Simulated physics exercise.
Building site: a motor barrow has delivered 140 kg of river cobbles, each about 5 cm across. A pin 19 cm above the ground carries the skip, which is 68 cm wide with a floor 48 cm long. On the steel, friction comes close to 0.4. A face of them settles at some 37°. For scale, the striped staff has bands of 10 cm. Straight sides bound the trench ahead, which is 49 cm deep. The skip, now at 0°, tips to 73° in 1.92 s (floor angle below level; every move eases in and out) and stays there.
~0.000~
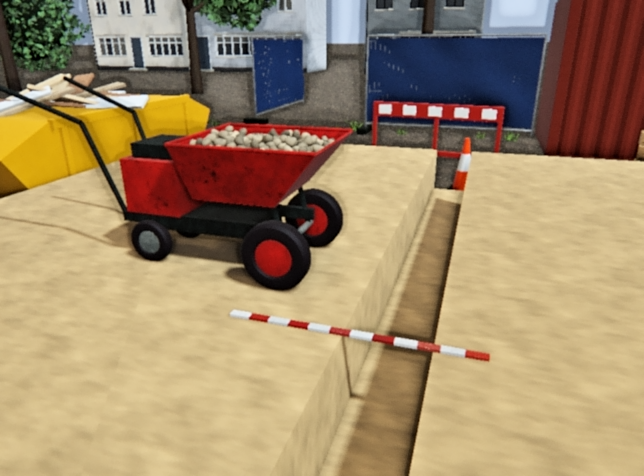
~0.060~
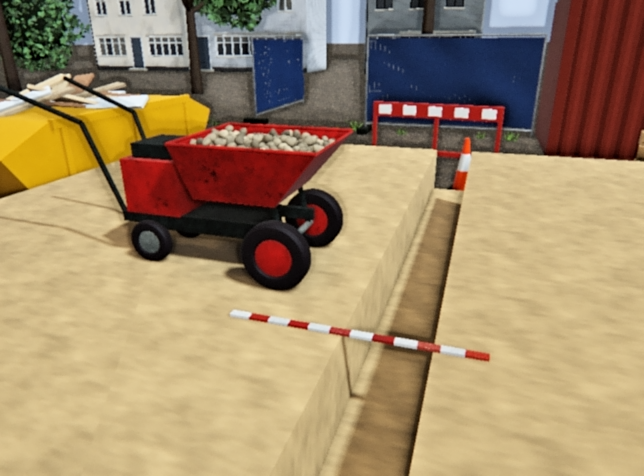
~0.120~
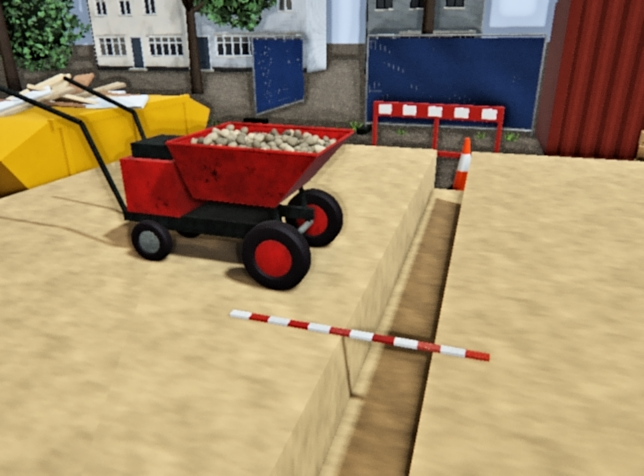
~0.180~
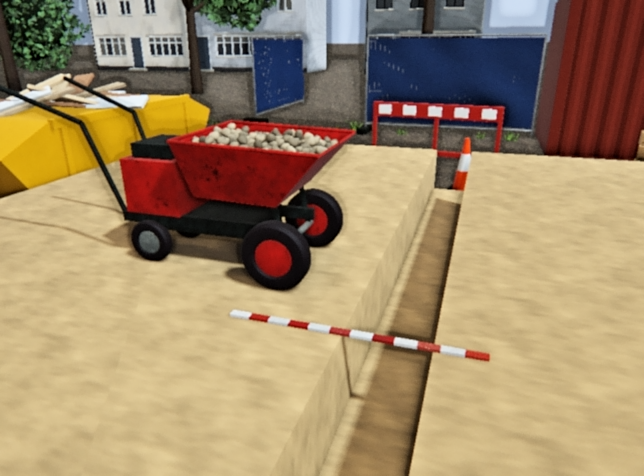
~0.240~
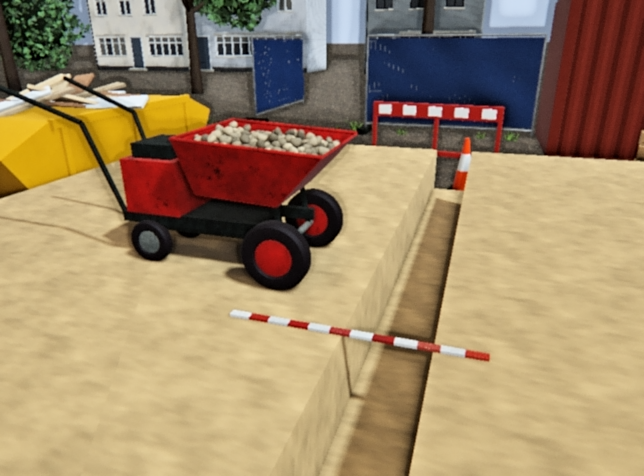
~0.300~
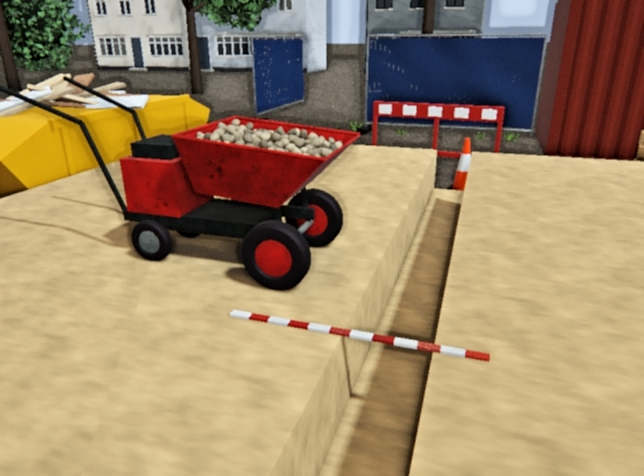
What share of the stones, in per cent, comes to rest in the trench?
About 86 per cent of the stones finish in the trench.
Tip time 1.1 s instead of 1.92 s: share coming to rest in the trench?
Then about 75 per cent.
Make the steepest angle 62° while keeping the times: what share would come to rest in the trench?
About 85%.
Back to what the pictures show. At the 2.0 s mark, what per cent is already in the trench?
I'd say near 55 per cent at that time.
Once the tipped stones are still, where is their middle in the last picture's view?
(416, 342).
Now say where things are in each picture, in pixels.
The skip is at 0°, its lip at (315, 155); the top of the load is at (263, 136), in the first picture.
The skip is at 0°, its lip at (315, 155); the top of the load is at (258, 136); the stones move at 0.1 m/s on average, in the second picture.
Lip at (316, 156), floor tilted 1°, highest stones at (251, 136); the stones move at 0.1 m/s on average, in the third picture.
The skip is at 2°, its lip at (318, 157); the top of the load is at (247, 135); the stones move at 0.2 m/s on average, in the fourth picture.
The skip is at 3°, its lip at (321, 158); the top of the load is at (249, 133); the stones move at 0.2 m/s on average, in the fifth picture.
The skip is at 5°, its lip at (324, 160); the top of the load is at (245, 131); the stones move at 0.3 m/s on average, in the sixth picture.
After 1.4 s the floor is at 62°; 96 % in the skip, 4 % in the trench; the foremost stones are at (427, 233).
After 2.0 s the floor is at 73°; 30 % in the skip, 57 % in the trench, 12 % past the trench; the foremost stones are at (530, 282).
After 2.4 s the floor is at 73°; 11 % in the skip, 75 % in the trench, 14 % past the trench; the foremost stones are at (566, 280).
After 4.3 s the floor is at 73°; 0 % in the skip, 86 % in the trench, 14 % past the trench; the foremost stones are at (574, 282).
